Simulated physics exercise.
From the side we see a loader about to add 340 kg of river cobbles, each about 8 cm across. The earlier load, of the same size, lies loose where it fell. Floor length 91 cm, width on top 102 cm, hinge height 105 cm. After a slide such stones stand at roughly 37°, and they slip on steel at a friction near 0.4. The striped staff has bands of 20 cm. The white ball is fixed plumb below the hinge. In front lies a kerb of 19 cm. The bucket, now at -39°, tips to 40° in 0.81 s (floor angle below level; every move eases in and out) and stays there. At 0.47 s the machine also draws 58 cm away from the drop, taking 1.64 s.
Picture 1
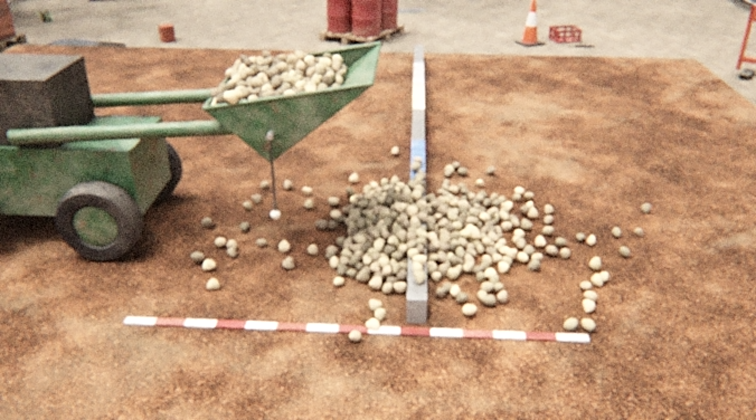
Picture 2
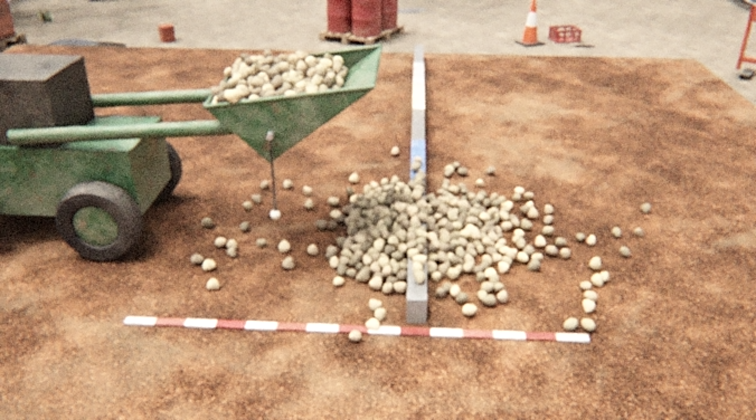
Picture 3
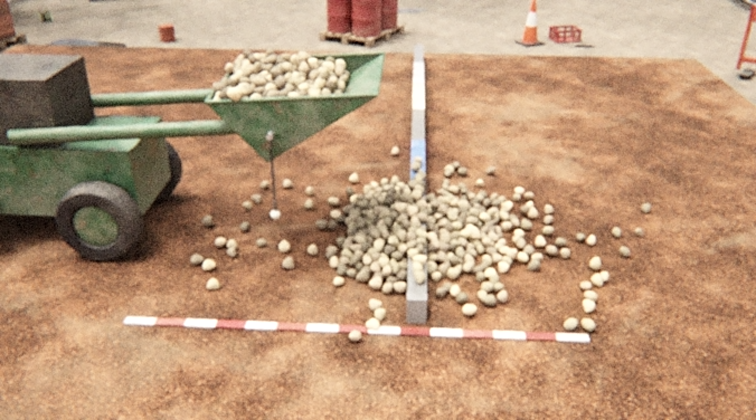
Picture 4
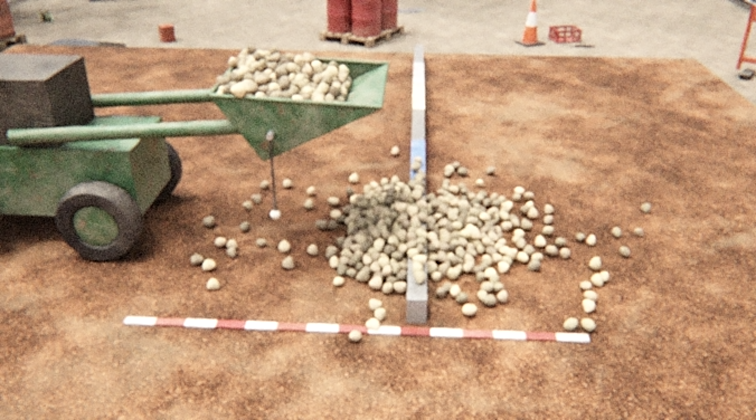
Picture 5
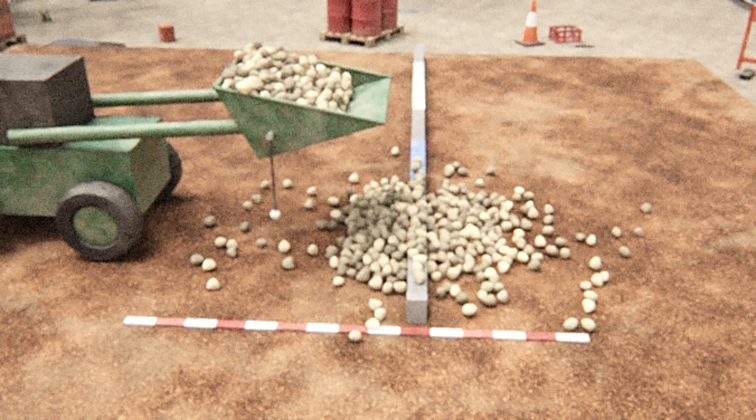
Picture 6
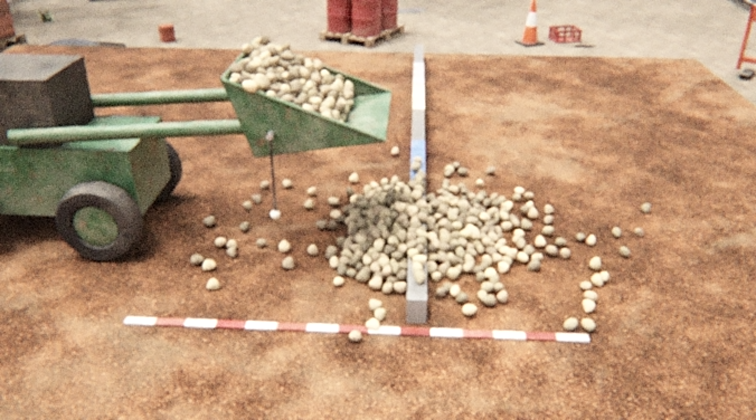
We see a green wheeled loader holding a bucket of pale rounded stones, which gradually tilts forward, its lip lowering to the right, while a loose heap of similar stones lies still across a long, narrow bar.
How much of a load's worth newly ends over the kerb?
Some 4 per cent is added.
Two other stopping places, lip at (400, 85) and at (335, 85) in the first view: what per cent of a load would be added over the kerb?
About 15 and 0 per cent.
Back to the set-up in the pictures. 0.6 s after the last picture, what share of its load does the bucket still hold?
It holds some 70 per cent.
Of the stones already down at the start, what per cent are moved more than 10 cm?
Roughly 5 per cent of them.
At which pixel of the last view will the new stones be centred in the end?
Near (355, 219).
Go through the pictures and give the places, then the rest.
The bucket is at -39°, its lip at (373, 84); the top of the load is at (281, 63). The earlier load is highest near (410, 208), 26 cm above ground level, 58 % on this side of the kerb, 45 % over the kerb, in the first frame.
Lip at (374, 87), floor tilted -37°, highest stones at (274, 64), in the second frame.
The bucket is at -33°, its lip at (378, 95); the top of the load is at (263, 63), in the third frame.
Lip at (382, 107), floor tilted -26°, highest stones at (252, 60), in the fourth frame.
Lip at (385, 123), floor tilted -18°, highest stones at (256, 56), in the fifth frame.
The bucket is at -9°, its lip at (386, 141); the top of the load is at (262, 49), in the sixth frame.
Then, 0.3 s after the last picture the floor is at 28°; in per cent of one load, 100 in the bucket, 58 on this side of the kerb, 45 over the kerb; the foremost stones are at (613, 242).
Then, 0.6 s after the last picture the floor is at 40°; in per cent of one load, 70 in the bucket, 88 on this side of the kerb, 45 over the kerb; the foremost stones are at (613, 242).
Then, 2.2 s after the last picture the floor is at 40°; in per cent of one load, 0 in the bucket, 154 on this side of the kerb, 49 over the kerb; the foremost stones are at (613, 242).
Then, 4.7 s after the last picture the floor is at 40°; in per cent of one load, 0 in the bucket, 154 on this side of the kerb, 49 over the kerb; the foremost stones are at (613, 242). Net gain over the kerb, 4.
